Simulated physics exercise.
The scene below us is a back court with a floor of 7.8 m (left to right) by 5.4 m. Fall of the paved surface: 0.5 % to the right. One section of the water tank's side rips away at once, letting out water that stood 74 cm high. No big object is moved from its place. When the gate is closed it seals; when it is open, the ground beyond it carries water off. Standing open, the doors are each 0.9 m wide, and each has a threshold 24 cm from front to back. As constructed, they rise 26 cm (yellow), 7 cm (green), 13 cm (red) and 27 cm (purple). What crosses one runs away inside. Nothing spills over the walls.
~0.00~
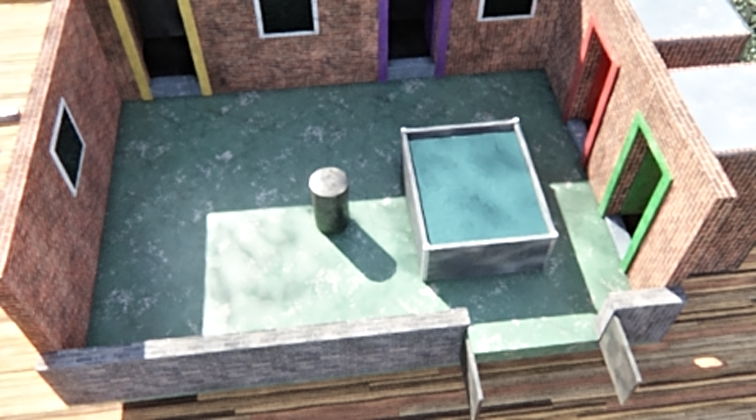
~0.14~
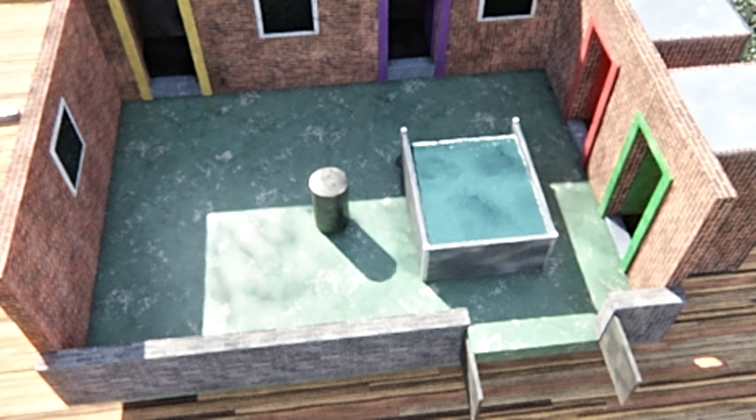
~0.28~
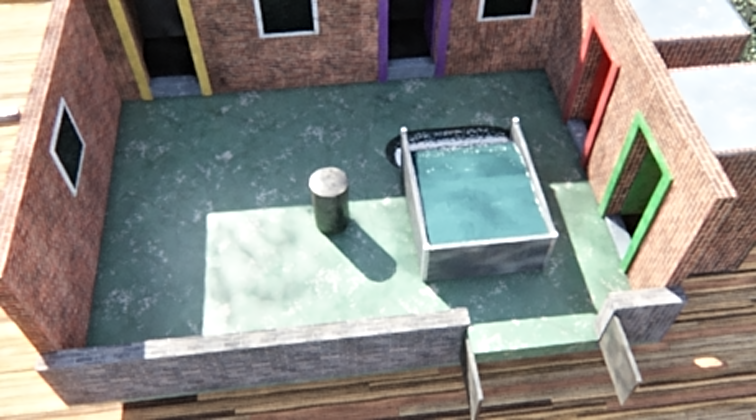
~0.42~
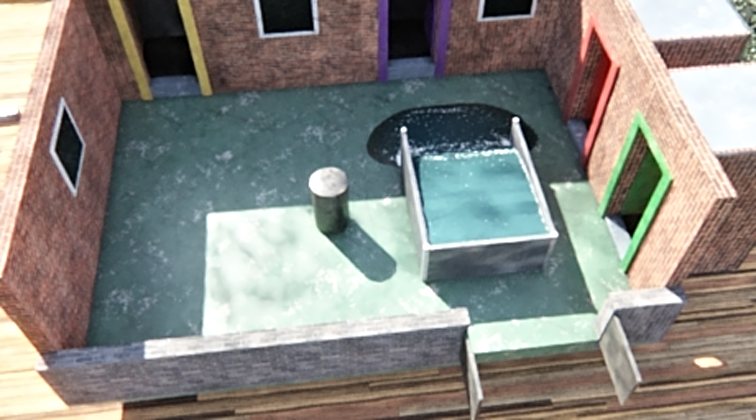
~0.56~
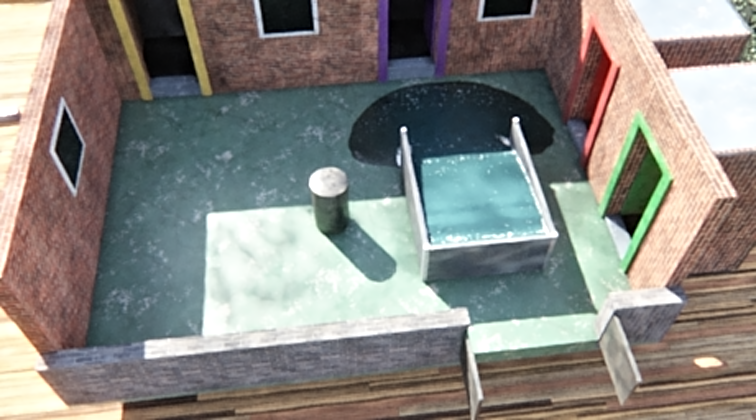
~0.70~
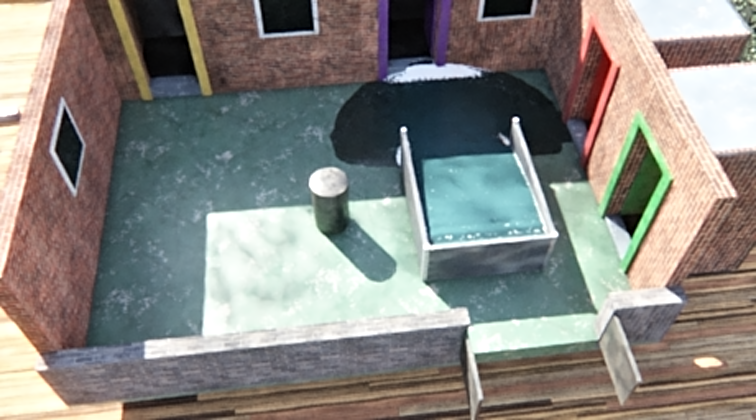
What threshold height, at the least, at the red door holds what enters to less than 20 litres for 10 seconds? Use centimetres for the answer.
A height of roughly 10 cm.
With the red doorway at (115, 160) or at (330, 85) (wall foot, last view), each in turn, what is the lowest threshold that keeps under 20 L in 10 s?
Roughly 12.0 cm, then roughly 14.0 cm.
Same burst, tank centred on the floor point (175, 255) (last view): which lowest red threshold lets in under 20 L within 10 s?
Then close to 14.0 cm.
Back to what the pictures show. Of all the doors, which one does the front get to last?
That would be the green door.
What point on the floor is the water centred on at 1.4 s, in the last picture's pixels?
The balance point sits at roughly (460, 166).
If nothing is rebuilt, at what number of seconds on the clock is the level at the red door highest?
At about 4.0 s.
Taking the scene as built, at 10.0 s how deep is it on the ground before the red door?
Depth: Near 5.5 cm.
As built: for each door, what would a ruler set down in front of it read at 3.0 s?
Depth (cm): Yellow 6 / green 4 / red 13 / purple 25.
After 1.4 s water covers 20 % of the floor, deepest (45 cm) near (440, 82); 3 cm at the red door, 0 litres in over its 13 cm threshold.
After 3.0 s water covers 45 % of the floor, deepest (34 cm) near (535, 75); 13 cm at the red door, 1 litre in over its 13 cm threshold.
After 10.0 s water covers 95 % of the floor, deepest (10 cm) near (442, 284); 6 cm at the red door, 5 litres in over its 13 cm threshold.
At the red door as built, the water arrived by 1.0 s and peaked near 15 cm at 4.0 s.
With a threshold of 8 cm, 42 litres would have come in within the 10 s; with 11 cm, 14 litres. So under 20 litres takes about 10 cm.
